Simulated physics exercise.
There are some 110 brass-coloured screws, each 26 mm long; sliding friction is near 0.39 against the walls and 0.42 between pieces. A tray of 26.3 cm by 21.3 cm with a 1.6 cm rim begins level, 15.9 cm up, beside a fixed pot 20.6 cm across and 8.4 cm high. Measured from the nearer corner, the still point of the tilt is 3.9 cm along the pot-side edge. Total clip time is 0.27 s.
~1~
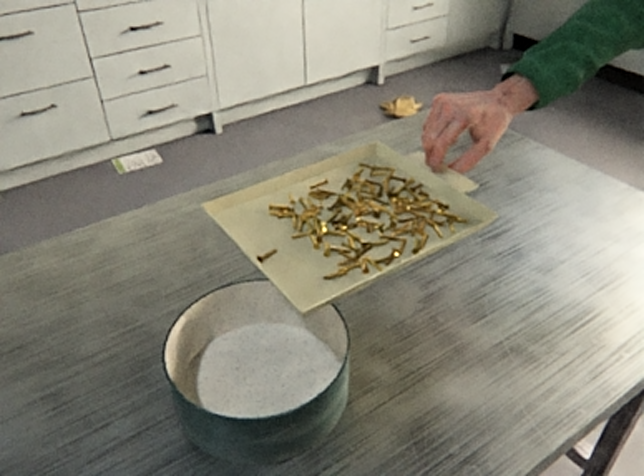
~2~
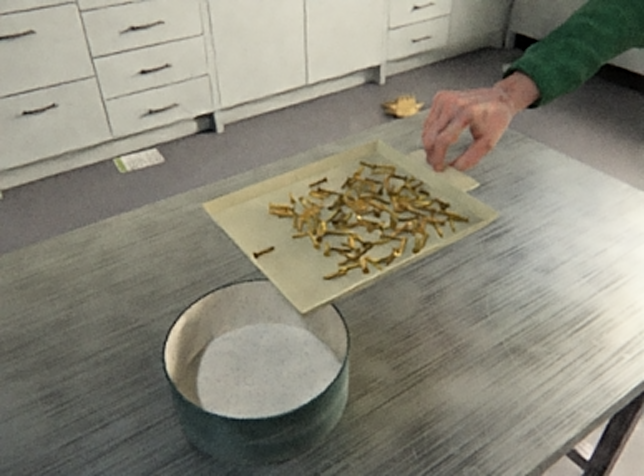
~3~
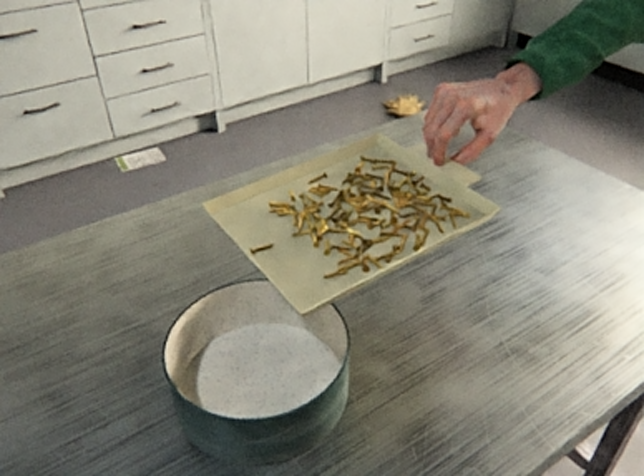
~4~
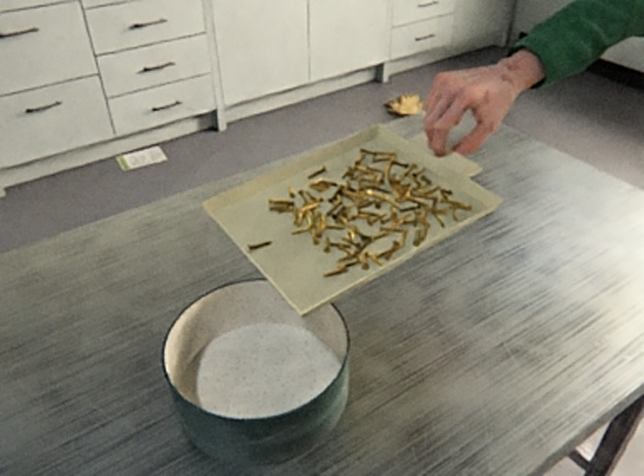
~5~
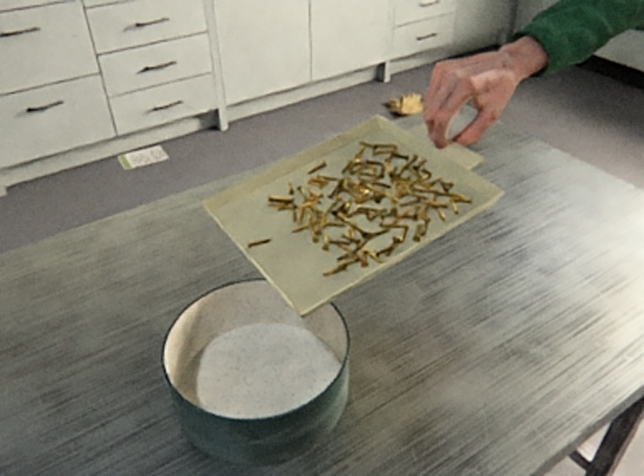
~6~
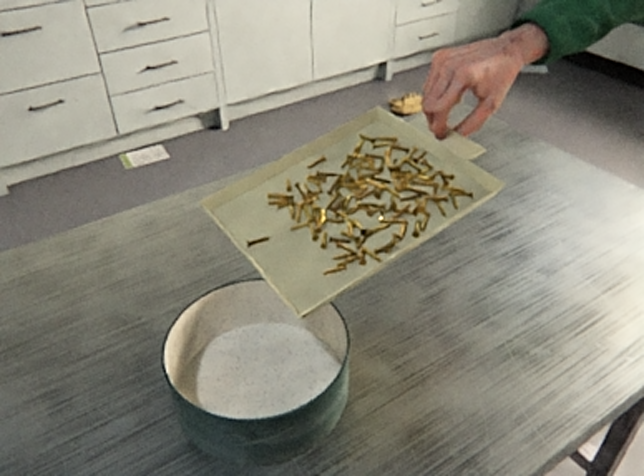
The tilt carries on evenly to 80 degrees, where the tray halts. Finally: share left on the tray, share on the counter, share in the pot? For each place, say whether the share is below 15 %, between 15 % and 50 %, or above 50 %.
Tray: Below 15 %; counter: Below 15 %; pot: Above 50 %.
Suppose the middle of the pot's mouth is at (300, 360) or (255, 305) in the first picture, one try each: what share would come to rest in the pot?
About 65 and 75 per cent.
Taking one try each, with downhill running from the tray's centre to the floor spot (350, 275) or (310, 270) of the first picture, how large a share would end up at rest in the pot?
I'd put it at roughly 70 per cent for the first tilt and roughly 95 per cent for the second.
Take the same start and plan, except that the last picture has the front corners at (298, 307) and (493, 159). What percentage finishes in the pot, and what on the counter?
Final per cent - pot 65, counter 35.
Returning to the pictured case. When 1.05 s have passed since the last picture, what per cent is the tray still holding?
Roughly 70 percent of the load, I'd say.
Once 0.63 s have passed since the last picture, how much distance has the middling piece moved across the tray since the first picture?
Displacement on the tray: Roughly 13 cm.
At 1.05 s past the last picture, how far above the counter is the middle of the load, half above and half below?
Some 18 cm above the counter.
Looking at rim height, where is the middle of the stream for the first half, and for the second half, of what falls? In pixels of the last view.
(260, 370) first, (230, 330) later, roughly.
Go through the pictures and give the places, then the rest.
In the first frame, tray tilt 0 degrees, front corners at (304, 305) and (490, 214); middle of the pieces at (365, 214); pot at (257, 340).
In the second frame, tray tilt 1 degrees, front corners at (304, 305) and (491, 213); middle of the pieces at (365, 213).
In the third frame, tray tilt 3 degrees, front corners at (303, 306) and (493, 207); middle of the pieces at (366, 210).
In the fourth frame, tray tilt 5 degrees, front corners at (302, 307) and (494, 199), lowest corner left front; middle of the pieces at (366, 205).
In the fifth frame, tray tilt 8 degrees, front corners at (302, 307) and (495, 192), lowest corner left front; middle of the pieces at (366, 200).
In the sixth frame, tray tilt 11 degrees, front corners at (301, 308) and (496, 184), lowest corner left front; middle of the pieces at (365, 195); pot at (257, 340).
Then, 0.63 s after the last picture, tilt 43 degrees; the tray holds 100 %, the pot 0 %.
Then, 1.05 s after the last picture, tilt 65 degrees; the tray holds 70 %, the pot 25 %.
Then, 1.55 s after the last picture, tilt 80 degrees; the tray holds 15 %, the pot 75 %.
In the end, tray 0 %, counter 5 %, pot 90 %.
